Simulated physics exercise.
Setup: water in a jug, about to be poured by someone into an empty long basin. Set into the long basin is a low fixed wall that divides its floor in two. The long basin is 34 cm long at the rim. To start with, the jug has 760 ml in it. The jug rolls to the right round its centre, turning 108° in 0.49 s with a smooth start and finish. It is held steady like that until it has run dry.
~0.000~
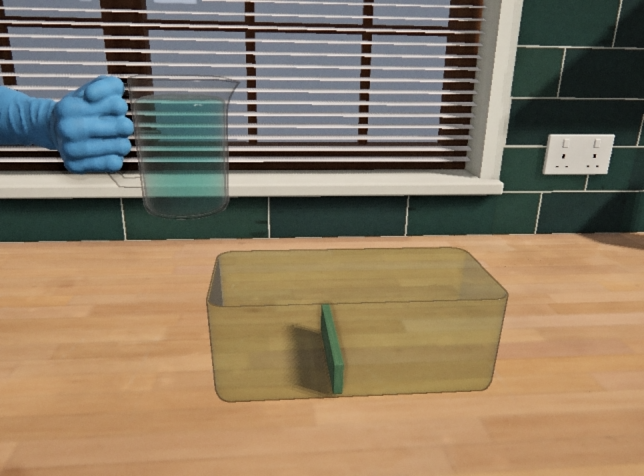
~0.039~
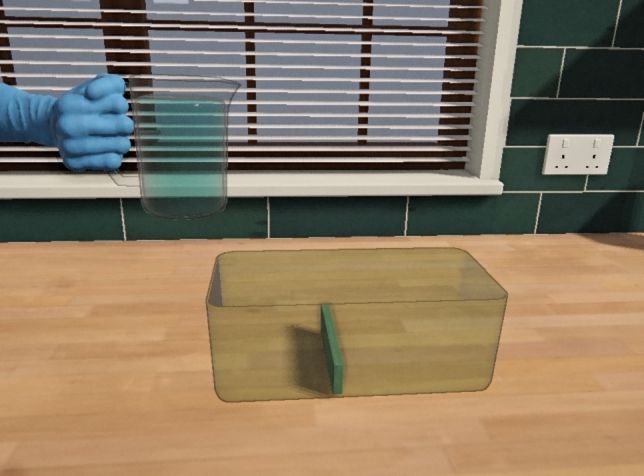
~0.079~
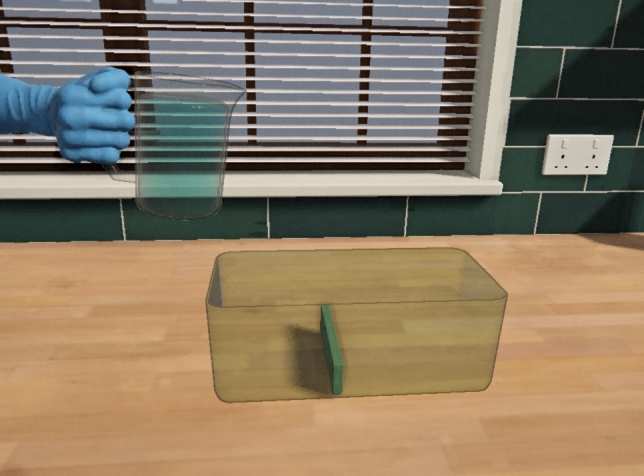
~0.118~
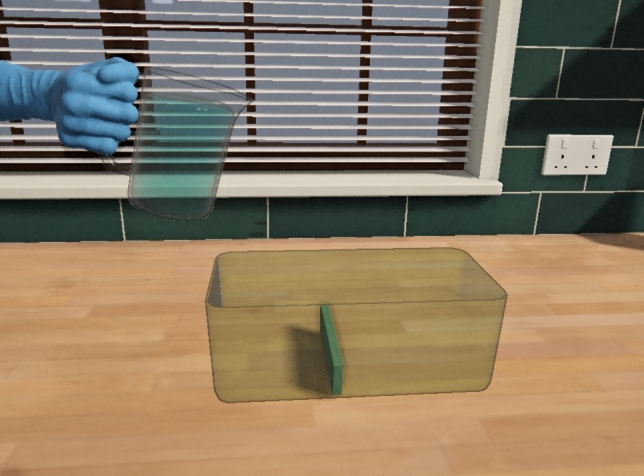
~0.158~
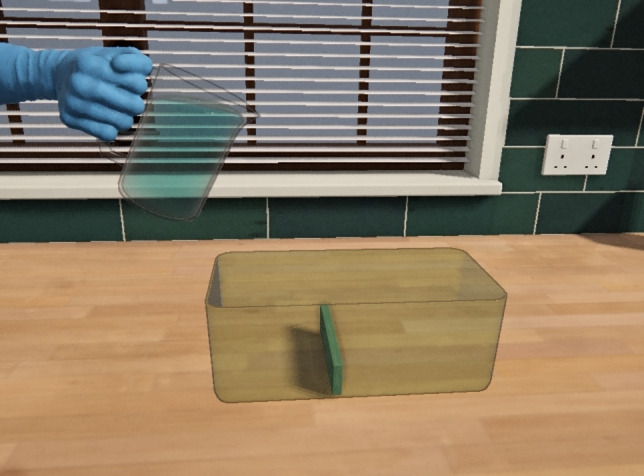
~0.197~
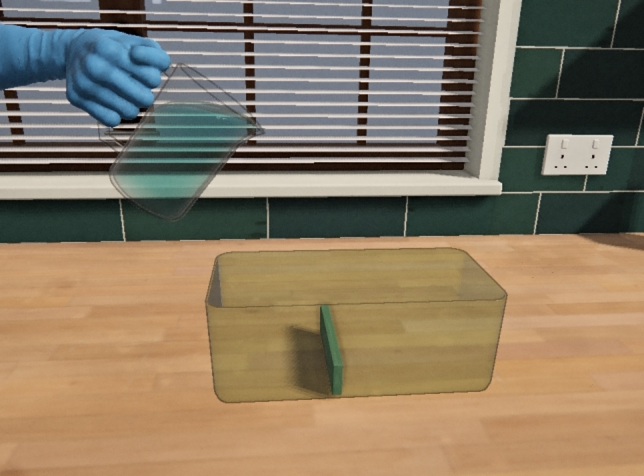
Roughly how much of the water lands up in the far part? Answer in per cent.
Around 24 %.
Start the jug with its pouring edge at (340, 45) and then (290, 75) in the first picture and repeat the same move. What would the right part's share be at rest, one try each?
In turn about 85 and 90 per cent.
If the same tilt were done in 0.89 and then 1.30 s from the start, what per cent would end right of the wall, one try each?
It comes to 25 per cent, and then 35 per cent.
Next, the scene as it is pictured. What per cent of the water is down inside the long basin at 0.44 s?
Near 14 in a hundred.
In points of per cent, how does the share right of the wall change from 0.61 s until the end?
It goes higher by about 14 %.
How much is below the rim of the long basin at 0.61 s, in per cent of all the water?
I reckon close to 62 per cent.
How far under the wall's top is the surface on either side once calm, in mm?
Left about 14 mm, while the right is about 36 mm.
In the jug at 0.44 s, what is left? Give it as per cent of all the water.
Some 58 per cent.
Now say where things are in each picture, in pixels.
In the first picture, it leans 0°; its right rim is at (239, 81); the water meets the walls at (136, 99) and (226, 99); the long basin's rim runs from (213, 278) to (485, 272); the wall's top is at (331, 332).
In the second picture, it leans 2°; its right rim is at (241, 83); the water meets the walls at (137, 97) and (226, 100).
In the third picture, it leans 7°; its right rim is at (246, 89); the water meets the walls at (141, 95) and (231, 104).
In the fourth picture, it leans 15°; its right rim is at (253, 99); the water meets the walls at (145, 98) and (232, 106).
In the fifth picture, it leans 26°; its right rim is at (261, 114); the water meets the walls at (140, 130) and (246, 113).
In the sixth picture, it leans 38°; its right rim is at (266, 132); the water meets the walls at (135, 133) and (256, 120).
Then, 0.44 s in, the tilt is 105° and 58 per cent is still to pour, 10 is left of the wall and 4 right of it.
Then, 0.61 s in, the tilt is 108° and 18 per cent is still to pour, 51 is left of the wall and 10 right of it.
Then, 0.79 s in, the tilt is 108° and 3 per cent is still to pour, 65 is left of the wall and 22 right of it.
Then, 0.99 s in, the tilt is 108° and 0 per cent is still to pour, 72 is left of the wall and 23 right of it.
Finally, 71 per cent lies left of the wall, 24 right of it and 5 outside.
